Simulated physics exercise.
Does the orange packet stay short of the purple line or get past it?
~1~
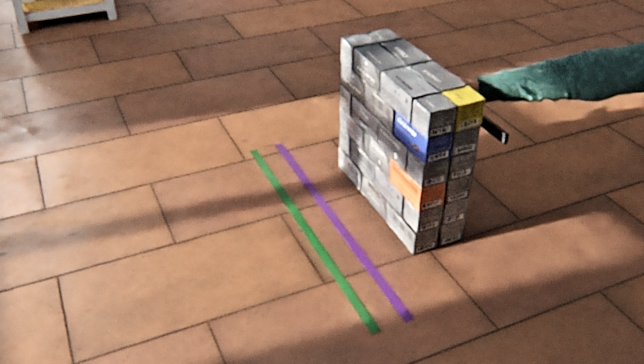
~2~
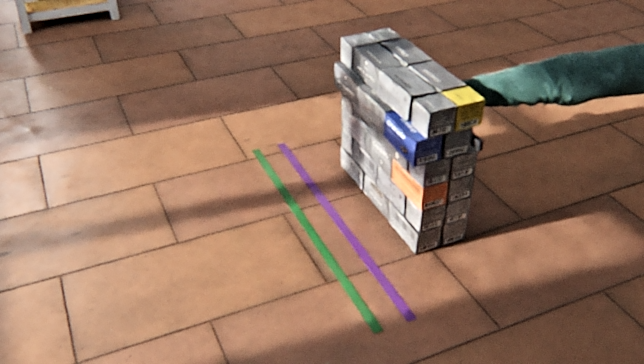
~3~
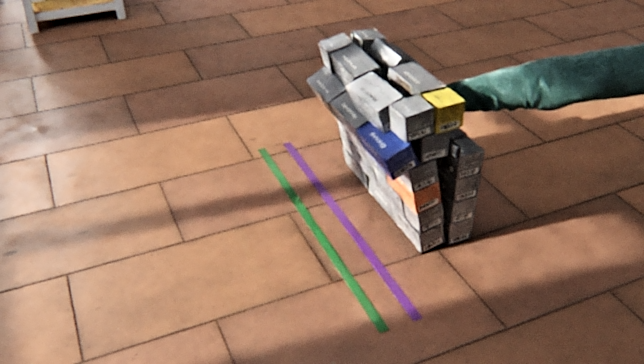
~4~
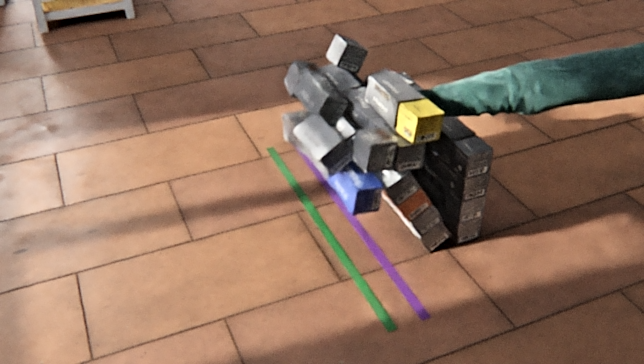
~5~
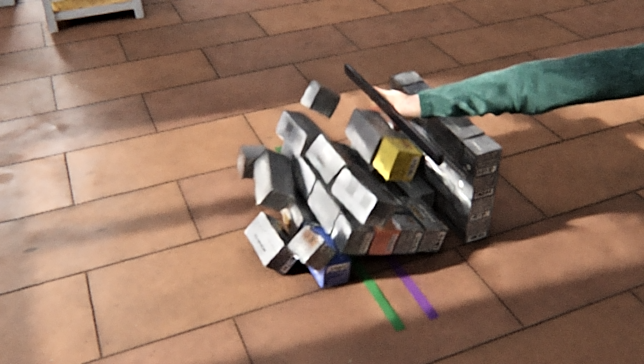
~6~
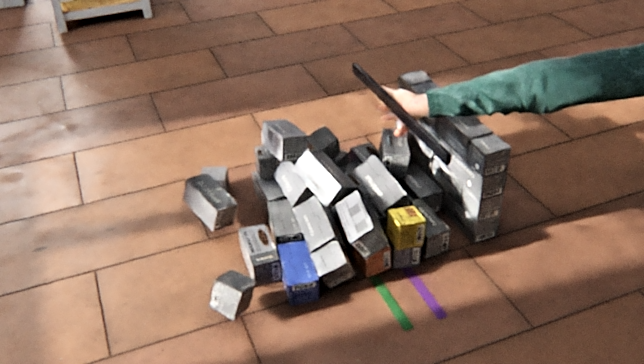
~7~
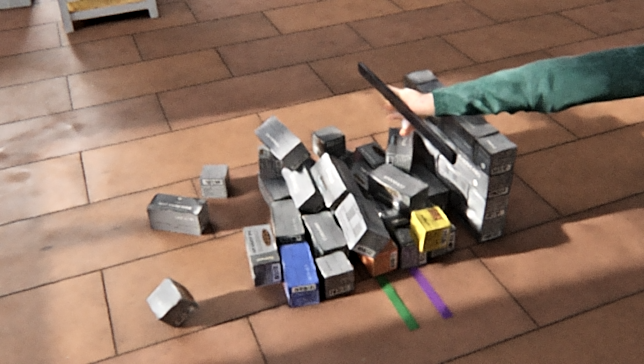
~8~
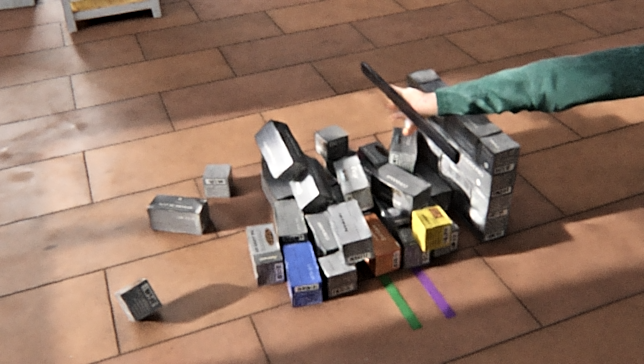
The orange packet gets past the purple line, coming to rest on its side in the heap.
A sunlit floor of reddish-brown tiles is seen from above at an angle, with a green line and a purple line running beside a block of stacked grey packets, a few coloured blue, orange and yellow. From the right, a green-sleeved arm pushes a dark strip of wood into the back of the block. The upper packets shift and tilt left, then tumble over both lines as the view drifts slightly left. A few roll clear of the rest. The hand stops, leaving a jumbled heap with blue in front, yellow at its right, orange across the purple line, and a dark section still standing behind.
